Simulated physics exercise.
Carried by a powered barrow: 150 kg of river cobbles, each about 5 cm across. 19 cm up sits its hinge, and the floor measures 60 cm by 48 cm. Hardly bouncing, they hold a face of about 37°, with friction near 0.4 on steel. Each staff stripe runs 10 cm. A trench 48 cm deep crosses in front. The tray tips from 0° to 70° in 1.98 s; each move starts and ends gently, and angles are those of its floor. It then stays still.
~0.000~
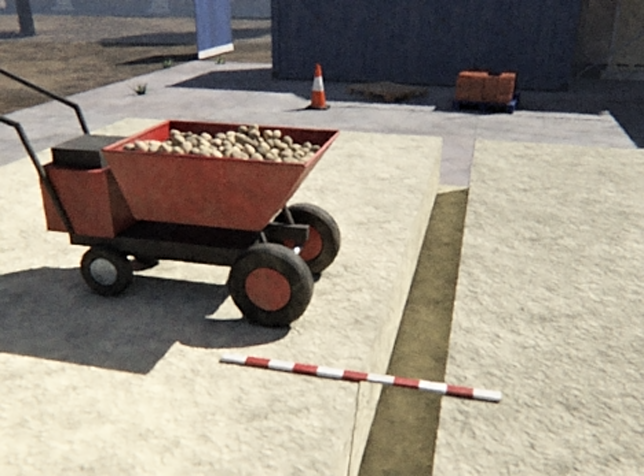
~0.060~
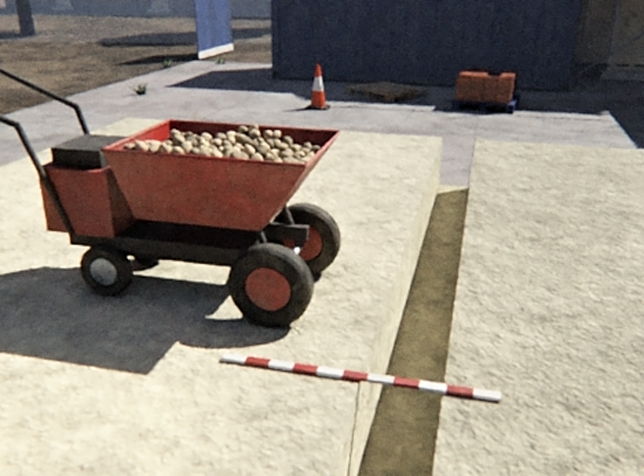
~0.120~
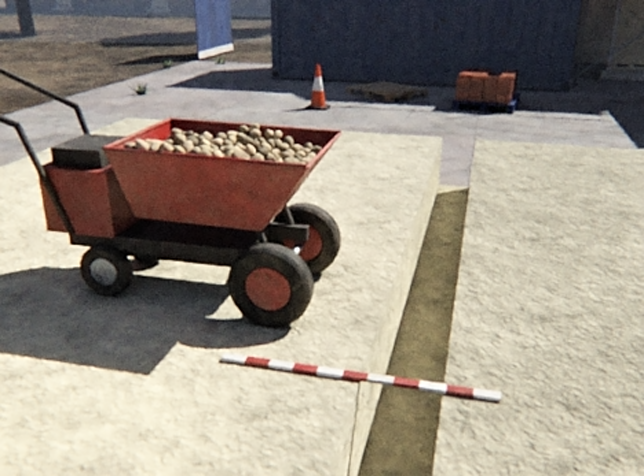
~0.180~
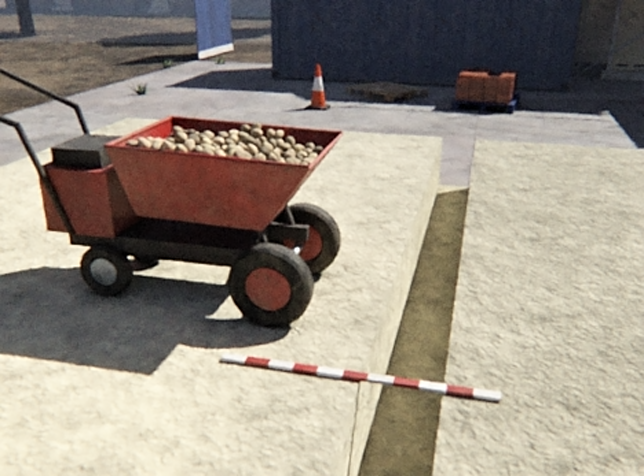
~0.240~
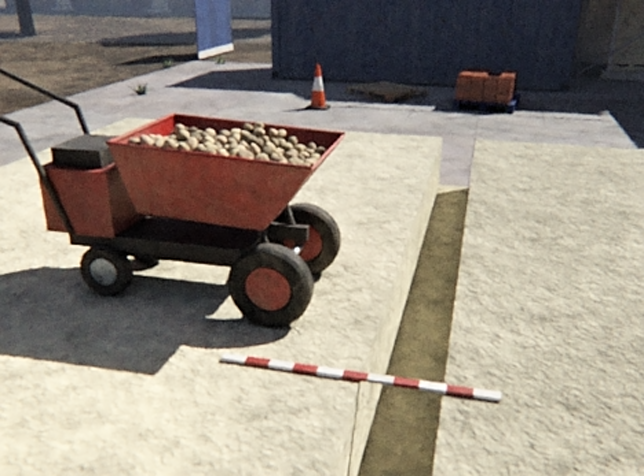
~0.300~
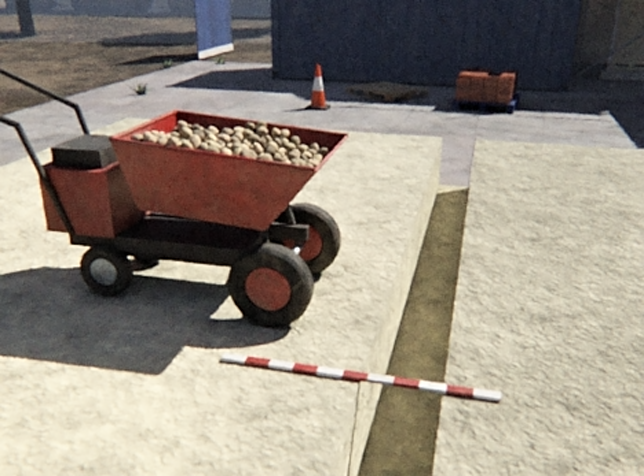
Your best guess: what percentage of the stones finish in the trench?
My guess is about 66 per cent.
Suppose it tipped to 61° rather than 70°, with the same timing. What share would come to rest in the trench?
Then about 50 per cent.
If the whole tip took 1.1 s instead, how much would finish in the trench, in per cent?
In that case some 55 per cent.
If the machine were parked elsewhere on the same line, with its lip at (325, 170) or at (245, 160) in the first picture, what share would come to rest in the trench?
Roughly 45 per cent, then 95 per cent.
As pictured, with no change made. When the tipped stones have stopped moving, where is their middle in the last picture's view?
About (433, 374).
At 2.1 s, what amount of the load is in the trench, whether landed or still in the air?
By that moment, roughly 25 per cent of the load.
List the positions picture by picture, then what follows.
In the first frame, the tray is at 0°, its lip at (305, 166); the top of the load is at (250, 136).
In the second frame, the tray is at 0°, its lip at (306, 166); the top of the load is at (251, 136); the stones move at 0.1 m/s on average.
In the third frame, the tray is at 1°, its lip at (307, 167); the top of the load is at (244, 135); the stones move at 0.1 m/s on average.
In the fourth frame, the tray is at 2°, its lip at (309, 168); the top of the load is at (240, 134); the stones move at 0.2 m/s on average.
In the fifth frame, the tray is at 3°, its lip at (312, 169); the top of the load is at (231, 133); the stones move at 0.2 m/s on average.
In the sixth frame, the tray is at 4°, its lip at (316, 170); the top of the load is at (222, 131); the stones move at 0.3 m/s on average.
After 1.5 s the floor is at 59°; 100 % in the tray; the foremost stones are at (413, 233).
After 2.1 s the floor is at 70°; 51 % in the tray, 23 % in the trench, 26 % past the trench; the foremost stones are at (577, 332).
After 2.4 s the floor is at 70°; 29 % in the tray, 36 % in the trench, 35 % past the trench; the foremost stones are past the picture's edge.
After 4.4 s the floor is at 70°; 0 % in the tray, 66 % in the trench, 34 % past the trench; the foremost stones are past the picture's edge.
